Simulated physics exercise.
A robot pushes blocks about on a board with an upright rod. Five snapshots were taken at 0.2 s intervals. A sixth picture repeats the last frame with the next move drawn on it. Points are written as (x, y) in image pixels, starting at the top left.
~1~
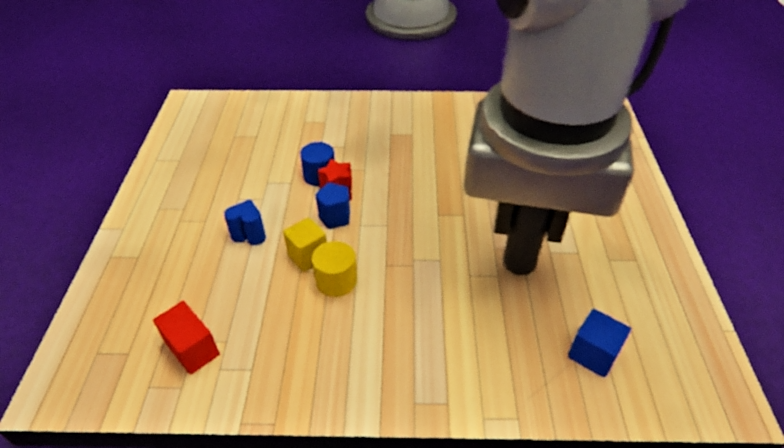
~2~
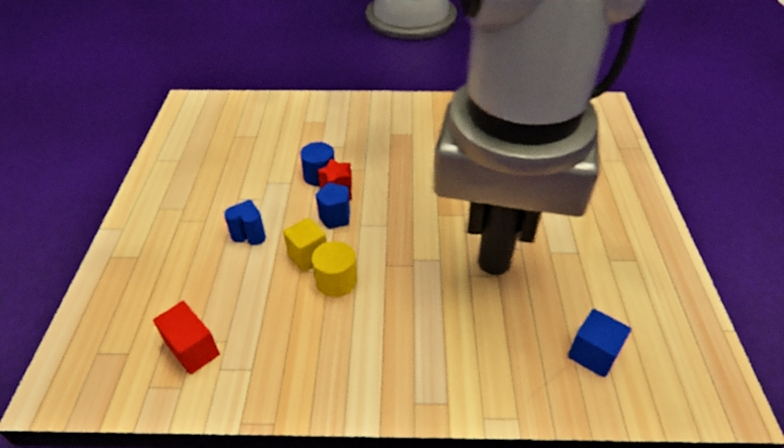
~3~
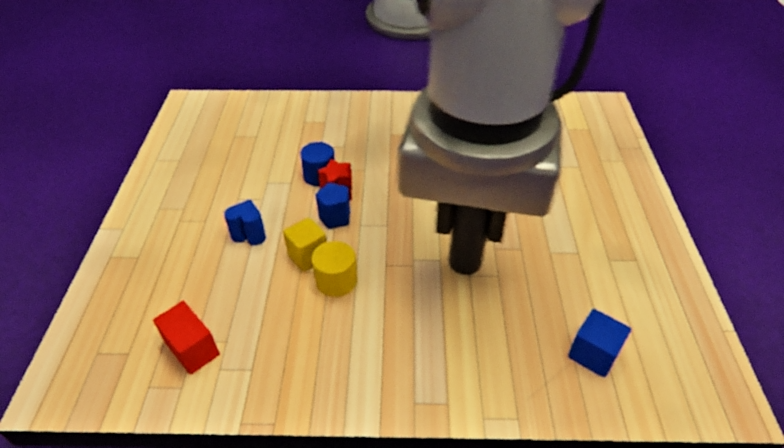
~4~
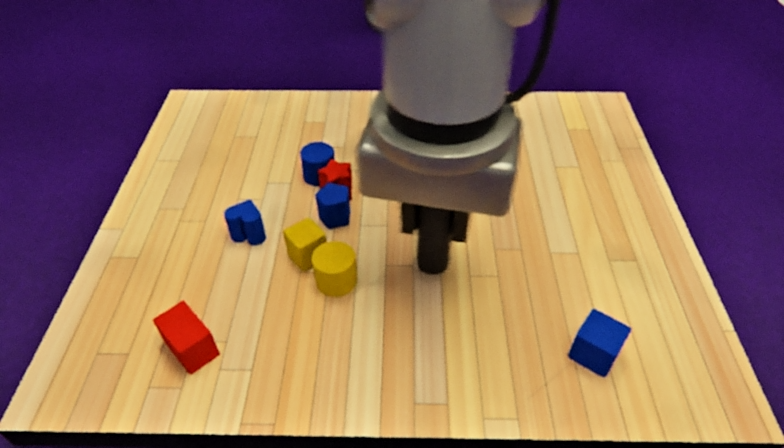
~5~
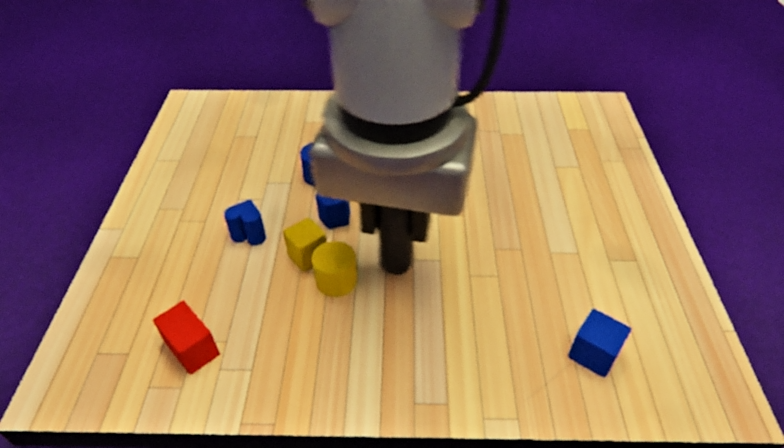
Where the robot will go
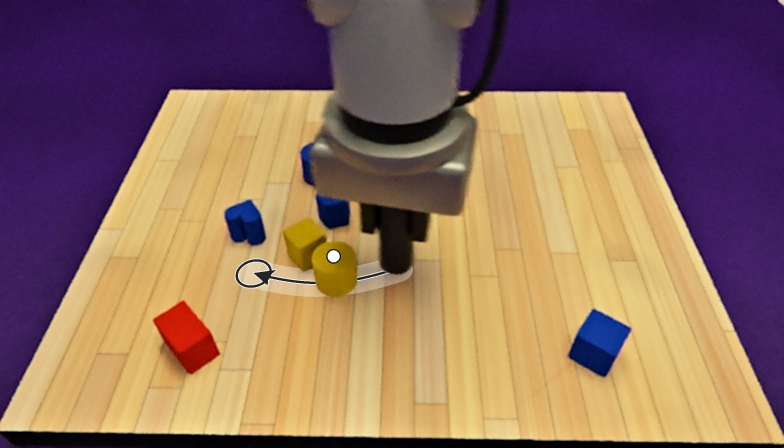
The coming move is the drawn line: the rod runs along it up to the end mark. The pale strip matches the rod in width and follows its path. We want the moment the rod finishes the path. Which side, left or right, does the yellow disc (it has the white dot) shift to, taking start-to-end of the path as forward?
Displaced left.
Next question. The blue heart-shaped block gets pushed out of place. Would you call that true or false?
False - the claim does not hold.
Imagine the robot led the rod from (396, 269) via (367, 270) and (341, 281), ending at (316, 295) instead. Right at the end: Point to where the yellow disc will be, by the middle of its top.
Roughly at (270, 276).
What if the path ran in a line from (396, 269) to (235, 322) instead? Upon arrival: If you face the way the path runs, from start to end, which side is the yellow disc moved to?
Side: Right.
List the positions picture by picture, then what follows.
Rod tip at (520, 263); block tops, blue heart-shaped block at (243, 211); yellow square piece at (304, 232); yellow disc at (334, 256), in the first picture.
Rod at (494, 262); blocks unchanged, in the second picture.
Rod at (465, 262); blocks unchanged, in the third picture.
Rod at (433, 262); blocks unchanged, in the fourth picture.
Rod at (396, 262); blue heart-shaped block at (243, 211); yellow square piece at (304, 232); yellow disc at (334, 256), in the fifth picture.
Path on the board, from (396, 269) through (349, 281) and (300, 282) to (254, 273); the dot is on the yellow disc.
On the path given first. One third of the way, rod at (348, 274); yellow disc at (306, 261).
Two thirds of the way, rod at (297, 275); yellow square piece at (301, 231), turned 20° clockwise; yellow disc at (254, 266).
At the end, rod at (252, 266); blue heart-shaped block in place; yellow square piece at (299, 230), turned 25° clockwise; yellow disc at (213, 272).
